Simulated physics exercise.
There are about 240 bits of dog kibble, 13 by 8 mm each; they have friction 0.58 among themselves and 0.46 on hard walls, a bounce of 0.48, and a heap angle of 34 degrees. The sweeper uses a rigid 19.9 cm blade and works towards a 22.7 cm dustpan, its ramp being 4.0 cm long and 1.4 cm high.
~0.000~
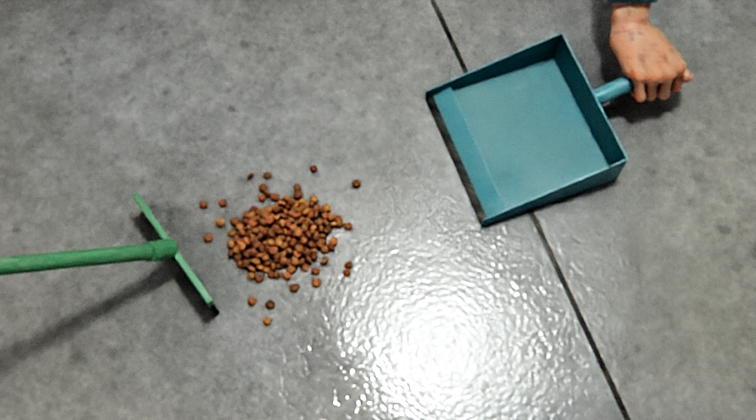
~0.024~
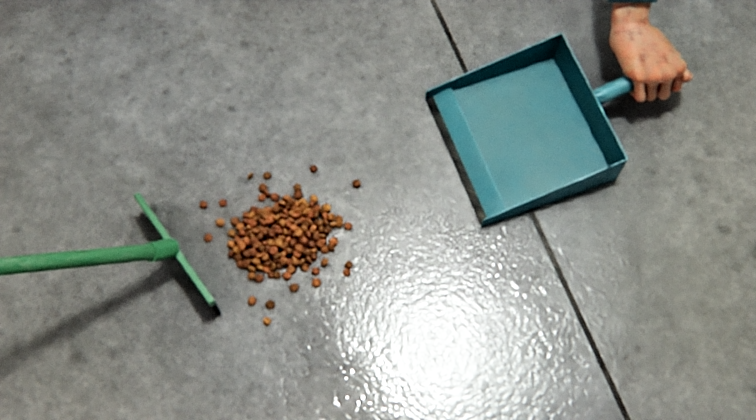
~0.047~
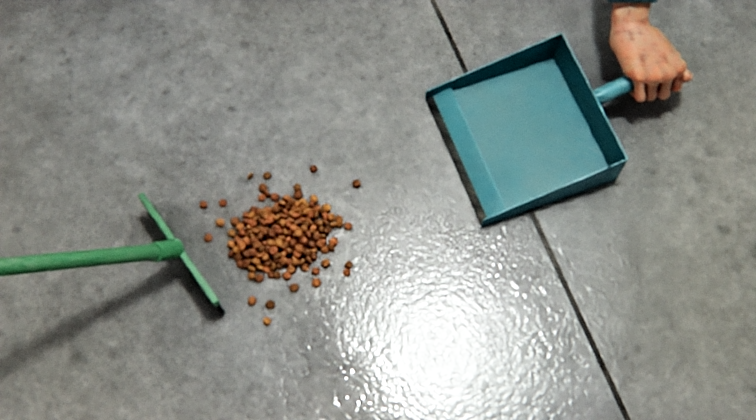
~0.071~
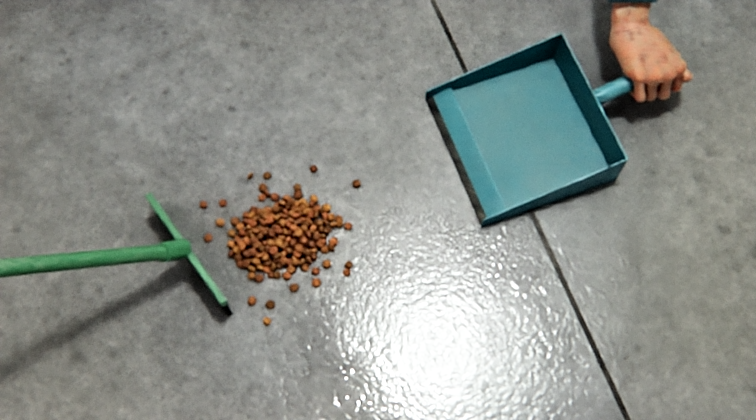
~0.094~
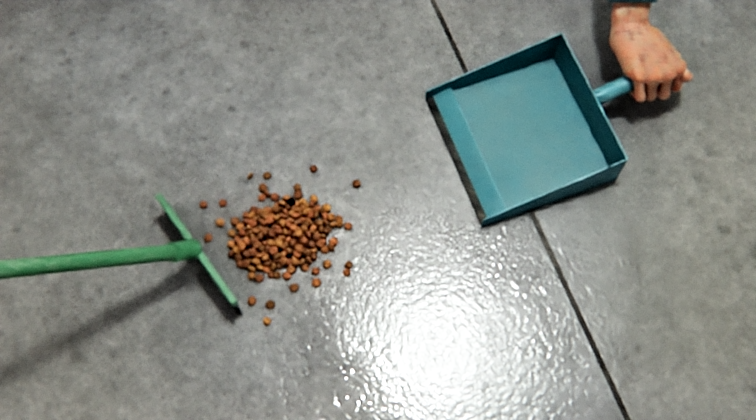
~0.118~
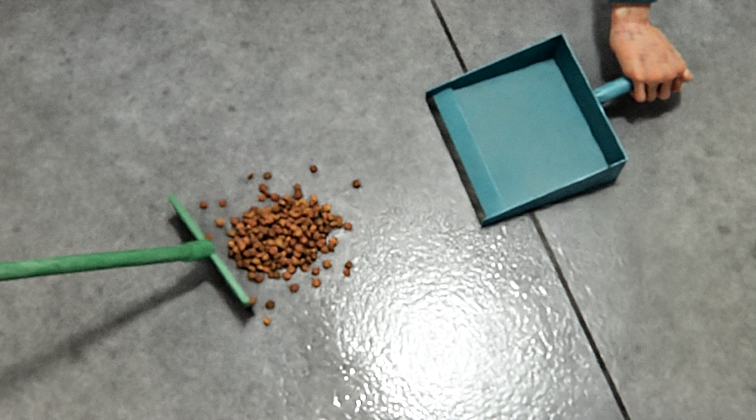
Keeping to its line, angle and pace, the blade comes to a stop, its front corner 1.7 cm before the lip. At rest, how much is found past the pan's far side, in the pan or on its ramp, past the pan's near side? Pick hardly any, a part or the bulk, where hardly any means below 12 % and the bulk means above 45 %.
Far side: Hardly any; pan: Hardly any; near side: A part.
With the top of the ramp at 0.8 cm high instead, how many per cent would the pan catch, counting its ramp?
0 %.
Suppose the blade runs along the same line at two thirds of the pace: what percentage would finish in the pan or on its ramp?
In that case roughly 0 percent.
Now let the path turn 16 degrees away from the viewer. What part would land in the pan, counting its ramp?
It comes to roughly 15 in a hundred.
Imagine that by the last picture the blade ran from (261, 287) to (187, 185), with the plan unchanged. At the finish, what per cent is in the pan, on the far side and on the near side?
You'd see pan at 35, far at 10 and near at 5.
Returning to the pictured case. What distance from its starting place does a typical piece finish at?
That distance is around 16 cm.
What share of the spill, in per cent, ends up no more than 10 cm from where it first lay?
I'd guess some 35 per cent.
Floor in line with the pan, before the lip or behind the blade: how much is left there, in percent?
About 80 per cent.
After 0.36 s, middle of the blade 22 cm from the lip; 0 % over the lip, far side 0 %, near side 5 %.
After 0.53 s, middle of the blade 10 cm from the lip; 0 % over the lip, far side 0 %, near side 15 %.
After 0.81 s, middle of the blade 4 cm from the lip; 0 % over the lip, far side 0 %, near side 20 %.
At rest (1.1 s), far side 0 %, pan 0 %, near side 20 %, in front of the lip or behind the blade 80 %.
